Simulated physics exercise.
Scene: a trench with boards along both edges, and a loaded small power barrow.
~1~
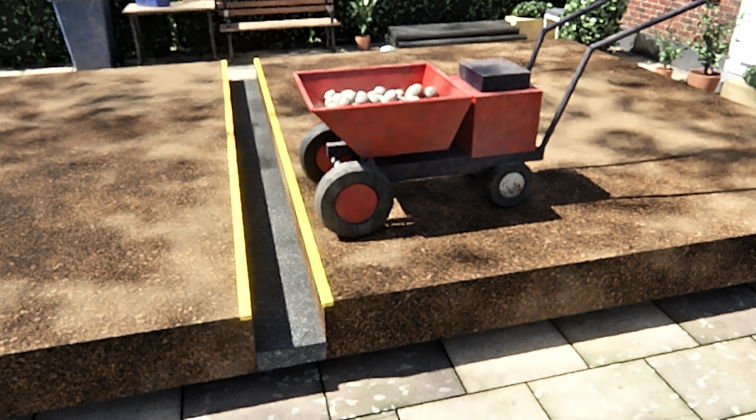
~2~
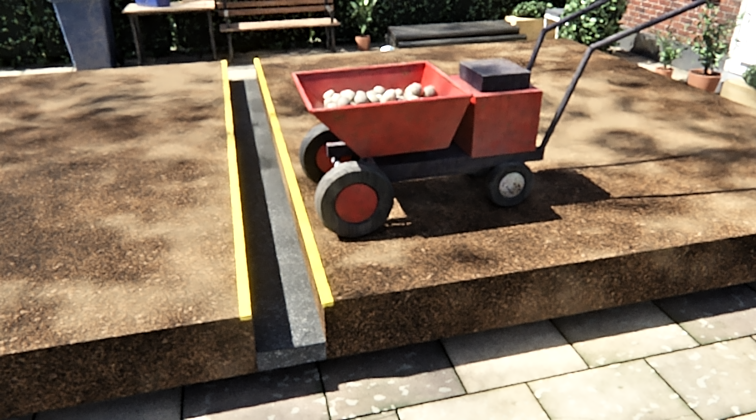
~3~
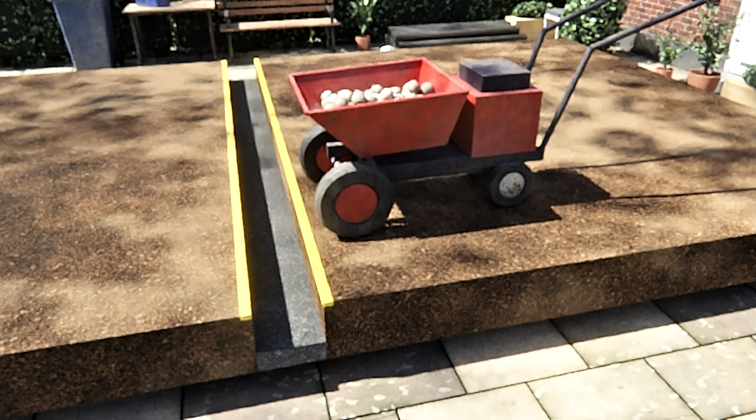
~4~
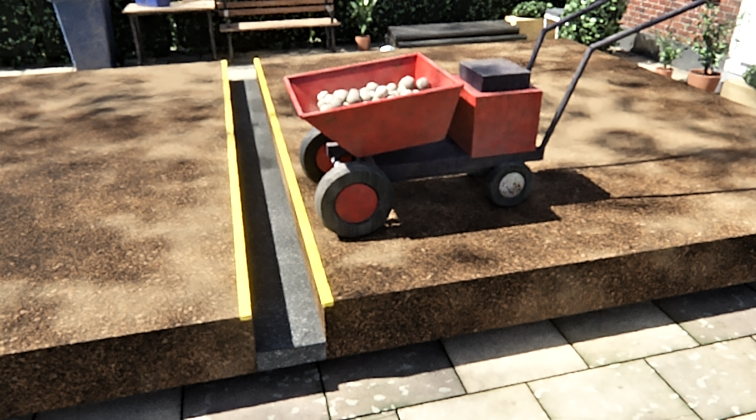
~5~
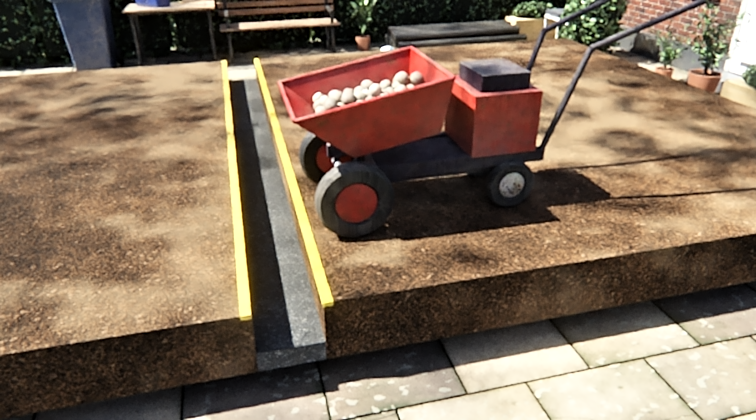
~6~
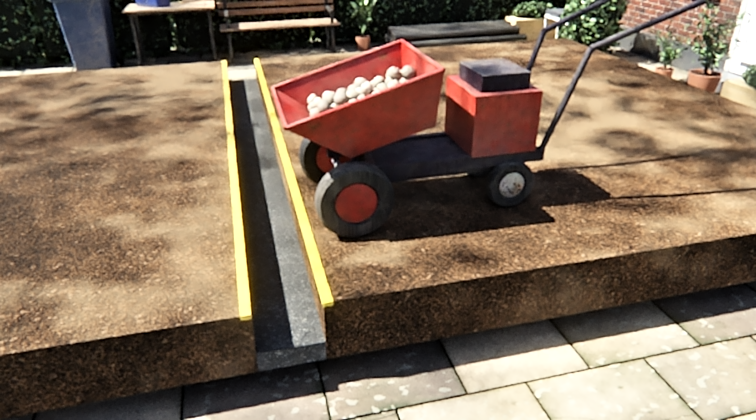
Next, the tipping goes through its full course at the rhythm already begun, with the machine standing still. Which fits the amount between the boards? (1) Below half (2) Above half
Below half.
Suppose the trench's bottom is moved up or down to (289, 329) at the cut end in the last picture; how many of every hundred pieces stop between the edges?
It lands somewhere near 10 percent.
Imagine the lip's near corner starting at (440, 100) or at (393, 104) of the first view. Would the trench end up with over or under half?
Initially shy of half, next past the halfway mark.
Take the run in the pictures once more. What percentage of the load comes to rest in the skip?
Roughly 0 per cent.
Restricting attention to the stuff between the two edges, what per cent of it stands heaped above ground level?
Estimate: Close to 30 in a hundred.
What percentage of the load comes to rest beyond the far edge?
85 percent.
Soon after the last picture, skip tipped steeply; all in the skip.
A little later, skip tipped right over; about two thirds in the skip; a stray few in or heaped over the trench; about a third beyond it; a stray few falling.
Later still, skip tipped right over; a small part in the skip; a small part in or heaped over the trench; most beyond it.
At rest, skip tipped right over; a stray few in the skip; a small part in or heaped over the trench; most beyond it.
